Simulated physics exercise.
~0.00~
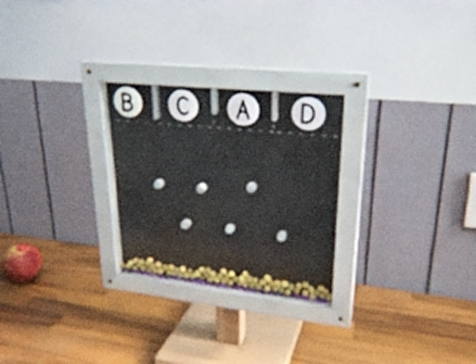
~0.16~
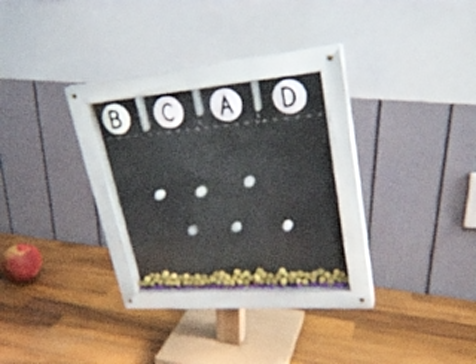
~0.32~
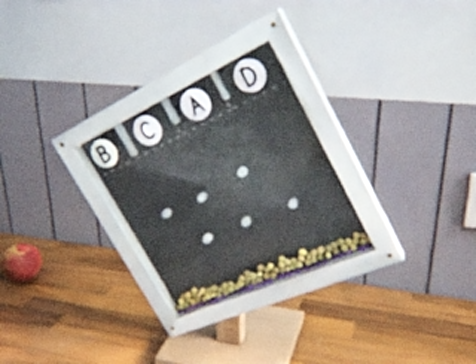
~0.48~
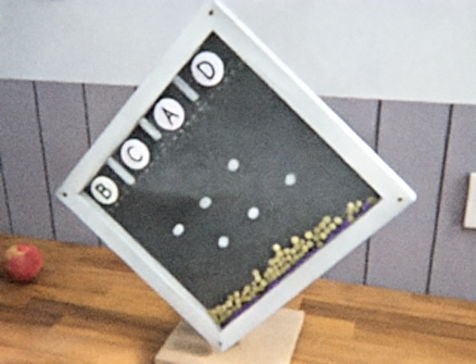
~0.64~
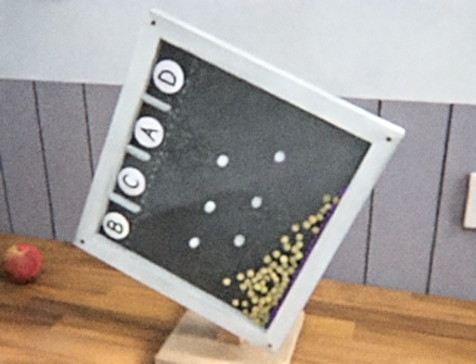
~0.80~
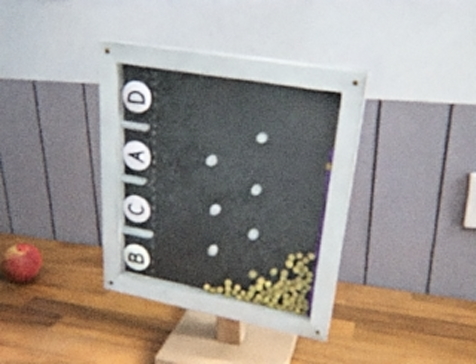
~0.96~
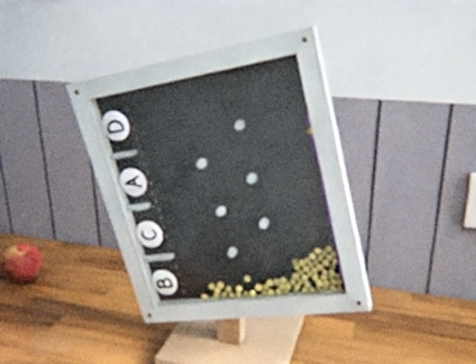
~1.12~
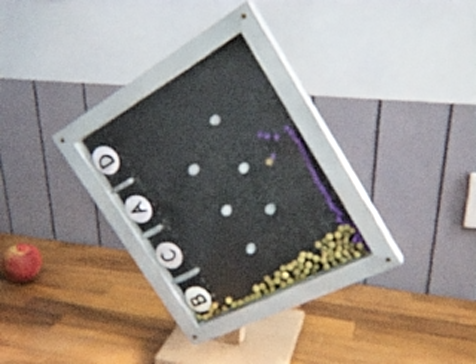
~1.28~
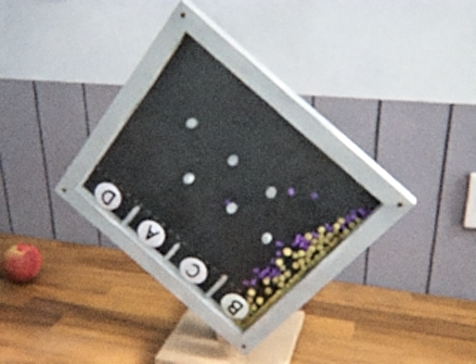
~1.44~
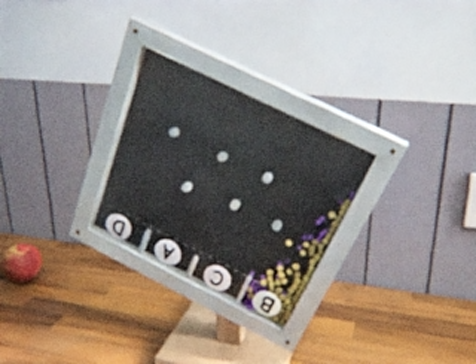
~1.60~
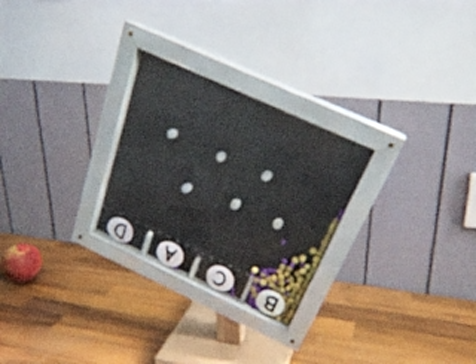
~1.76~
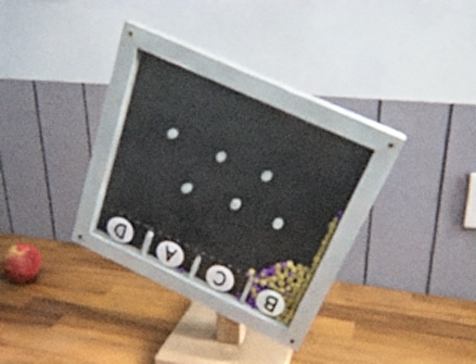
A square framed box with a dark interior turns anticlockwise on its stand, and the yellow and purple beans along its bottom slide and tumble into the lower right corner. It stops tilted and nearly upside down, with many beans resting around the pocket marked B.
